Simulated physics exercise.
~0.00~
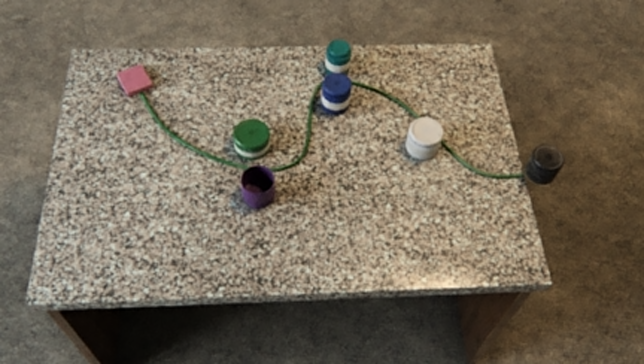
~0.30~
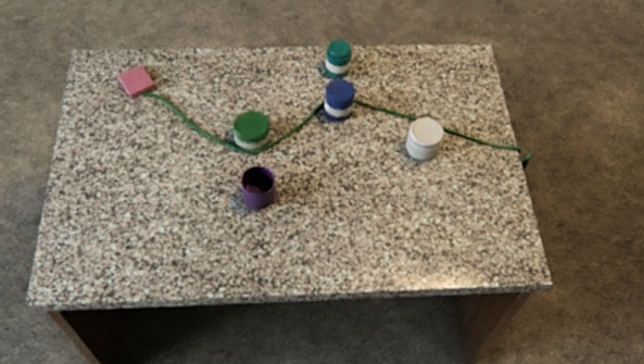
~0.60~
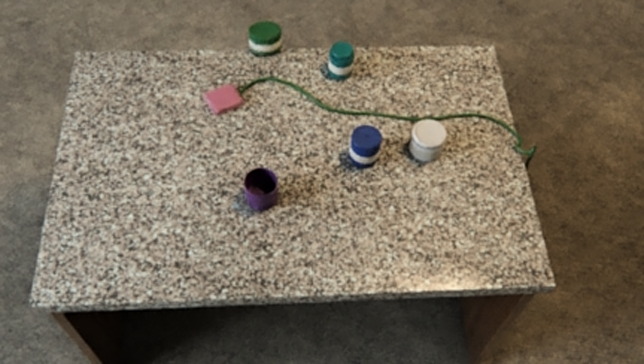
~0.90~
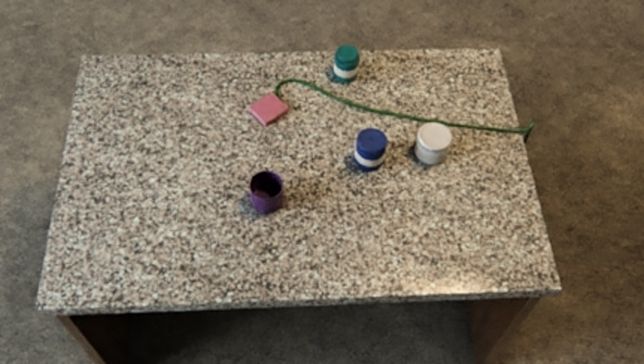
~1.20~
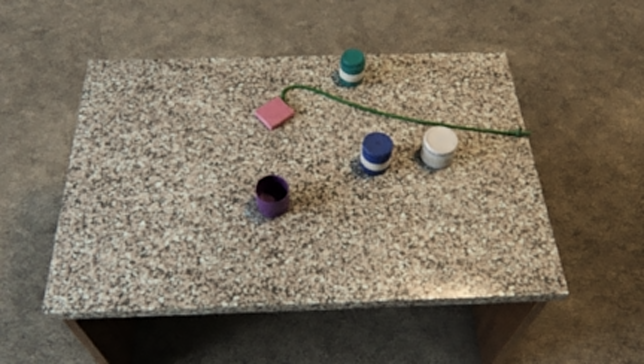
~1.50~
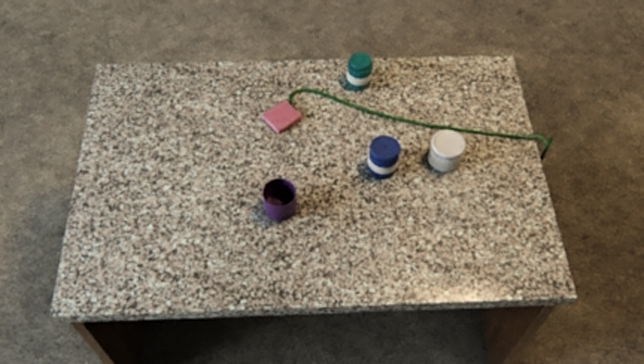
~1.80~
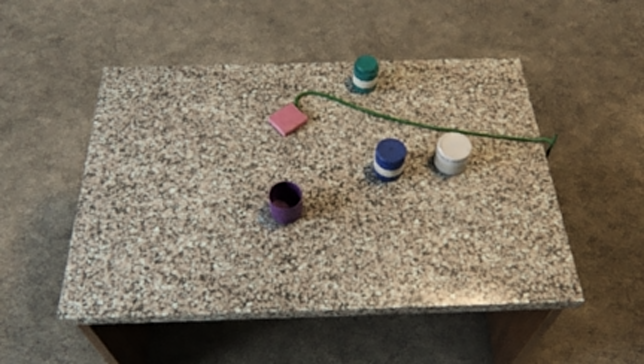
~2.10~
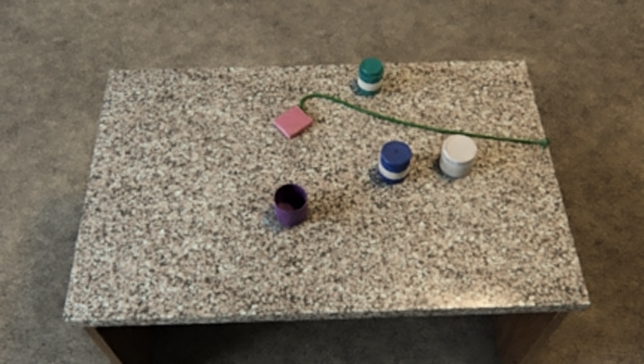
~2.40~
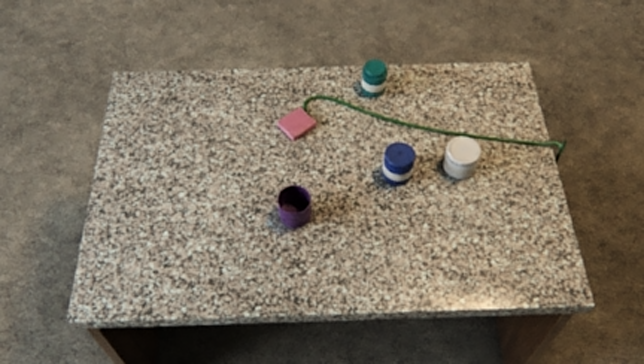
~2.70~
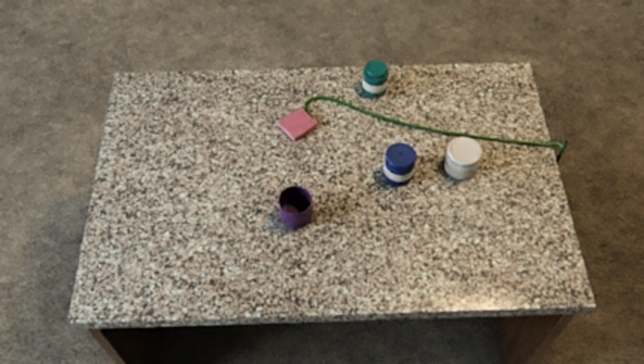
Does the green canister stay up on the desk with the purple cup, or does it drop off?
The green canister drops off past the far edge, while the purple cup remains standing on the desk.
